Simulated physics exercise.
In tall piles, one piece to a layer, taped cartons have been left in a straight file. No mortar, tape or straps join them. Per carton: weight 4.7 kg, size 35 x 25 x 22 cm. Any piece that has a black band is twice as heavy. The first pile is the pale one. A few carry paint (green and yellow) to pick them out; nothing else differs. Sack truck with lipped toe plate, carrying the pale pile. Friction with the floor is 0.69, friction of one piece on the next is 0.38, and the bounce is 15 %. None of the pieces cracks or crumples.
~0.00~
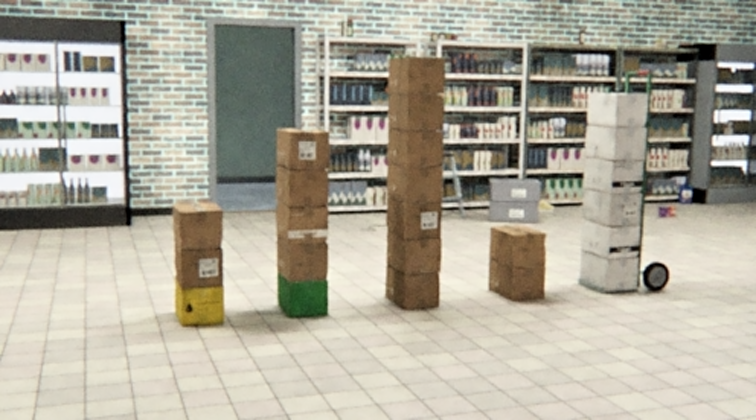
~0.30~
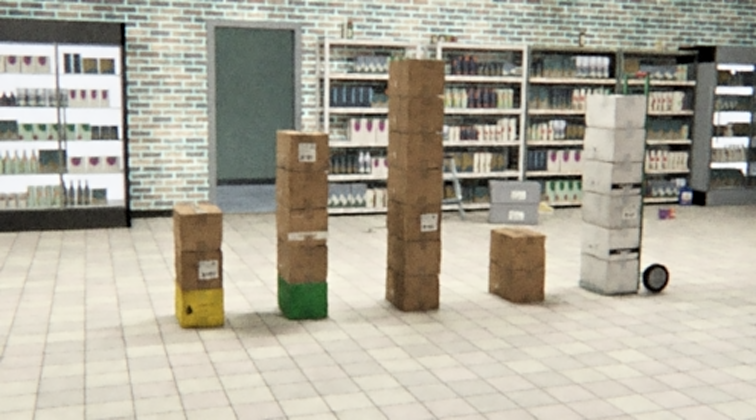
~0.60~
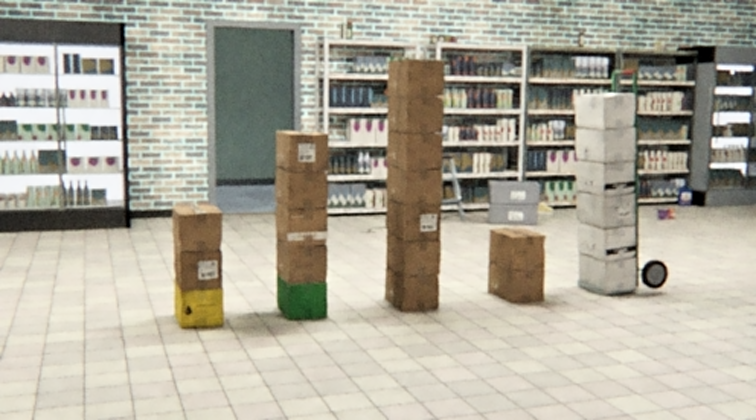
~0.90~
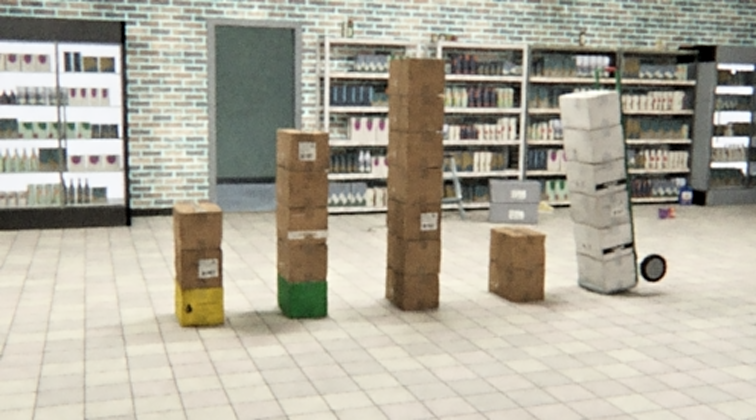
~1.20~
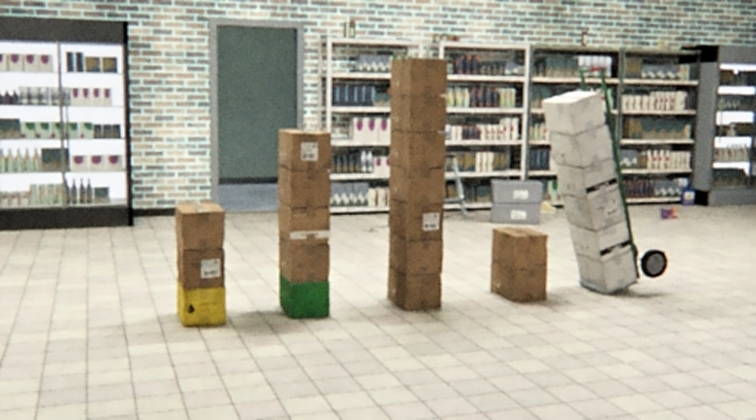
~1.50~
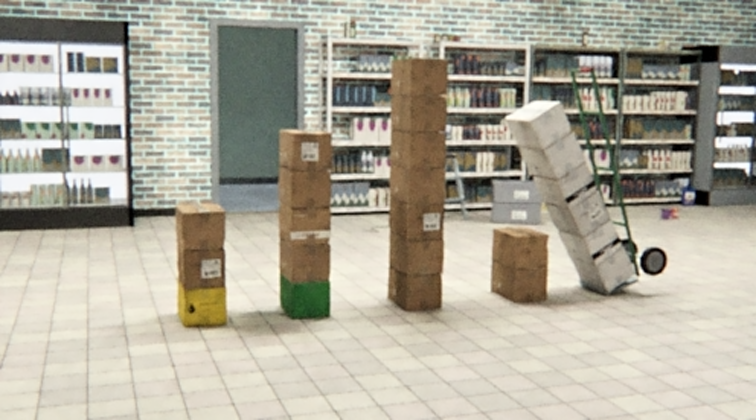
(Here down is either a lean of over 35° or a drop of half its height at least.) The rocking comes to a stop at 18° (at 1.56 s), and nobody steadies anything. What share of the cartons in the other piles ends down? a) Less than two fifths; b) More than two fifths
Less than two fifths.
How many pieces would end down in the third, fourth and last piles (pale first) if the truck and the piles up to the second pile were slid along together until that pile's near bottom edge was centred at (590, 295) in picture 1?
Down per pile: Third 0, fourth 0, last 0.
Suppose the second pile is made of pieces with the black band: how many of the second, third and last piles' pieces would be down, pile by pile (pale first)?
Down per pile - second: 0, third: 0, last: 0.
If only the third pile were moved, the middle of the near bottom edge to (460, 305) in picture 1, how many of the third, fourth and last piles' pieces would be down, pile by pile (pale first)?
Third 7, fourth 5, last 2 down.
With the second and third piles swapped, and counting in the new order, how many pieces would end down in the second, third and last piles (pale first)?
Down per pile: Second 7, third 1, last 1.
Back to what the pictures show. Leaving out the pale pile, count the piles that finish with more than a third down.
Total count: 0.
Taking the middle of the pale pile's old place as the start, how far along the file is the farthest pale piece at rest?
I'd put it at close to 120 cm.
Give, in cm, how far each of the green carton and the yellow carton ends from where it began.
So green shifts 0 cm, while yellow shifts 0 cm.
Around 1.60 s, 6 of the pale pile down; none of the 17 other cartons down.
Around 2.00 s, 6 of the pale pile down; none of the 17 other cartons down, 6 disturbed.
Around 2.38 s, 6 of the pale pile down; none of the 17 other cartons down, 5 disturbed.
Finally (3.9 s), 6 of the pale pile down; none of the 17 other cartons down, 5 disturbed; green carton unmoved; yellow carton unmoved. That is 0 per cent. Seen by the last camera, middles, green carton near (305, 294), yellow carton near (201, 300).
